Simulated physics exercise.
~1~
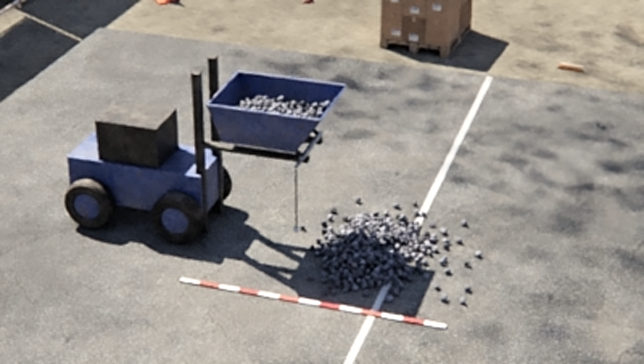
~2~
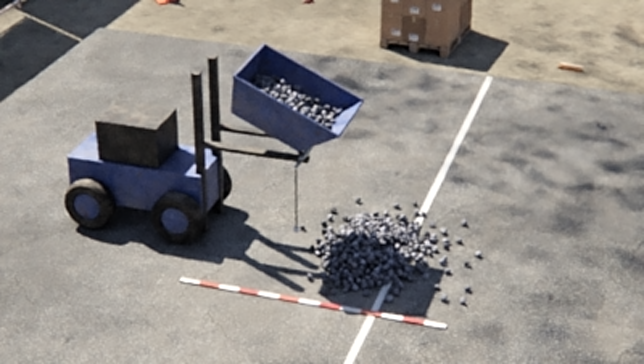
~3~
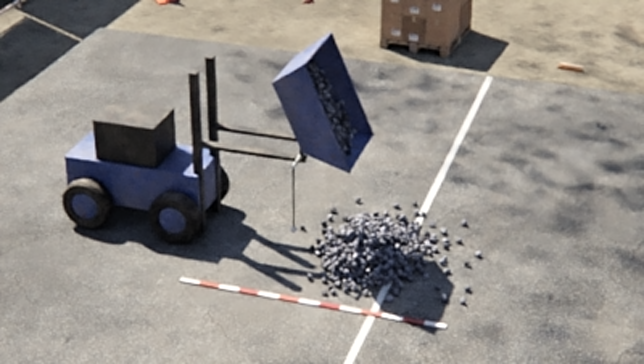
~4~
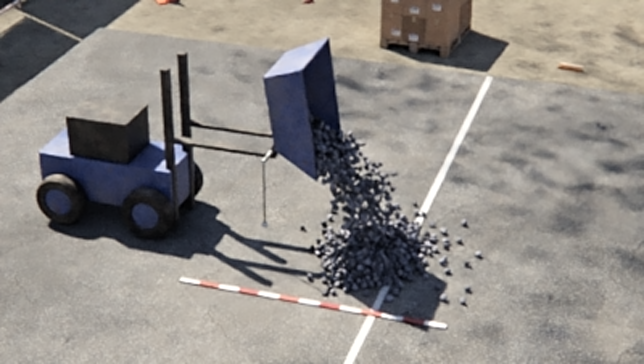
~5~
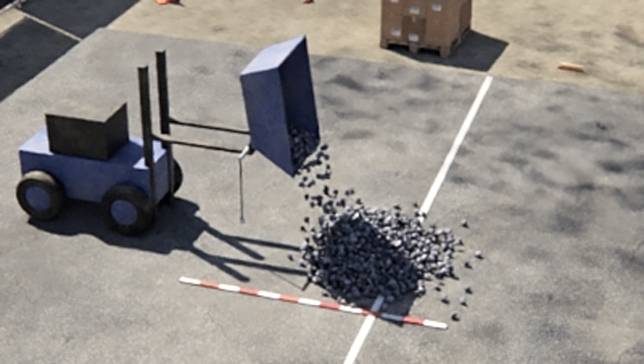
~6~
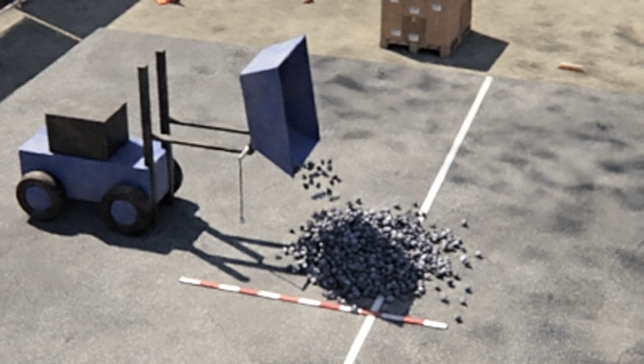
A blue forklift tipped its raised skip of crushed rock steeply forward, then backed away to the left as the stones poured onto the loose heap, which grew wider across the painted line while the last few stones fell.
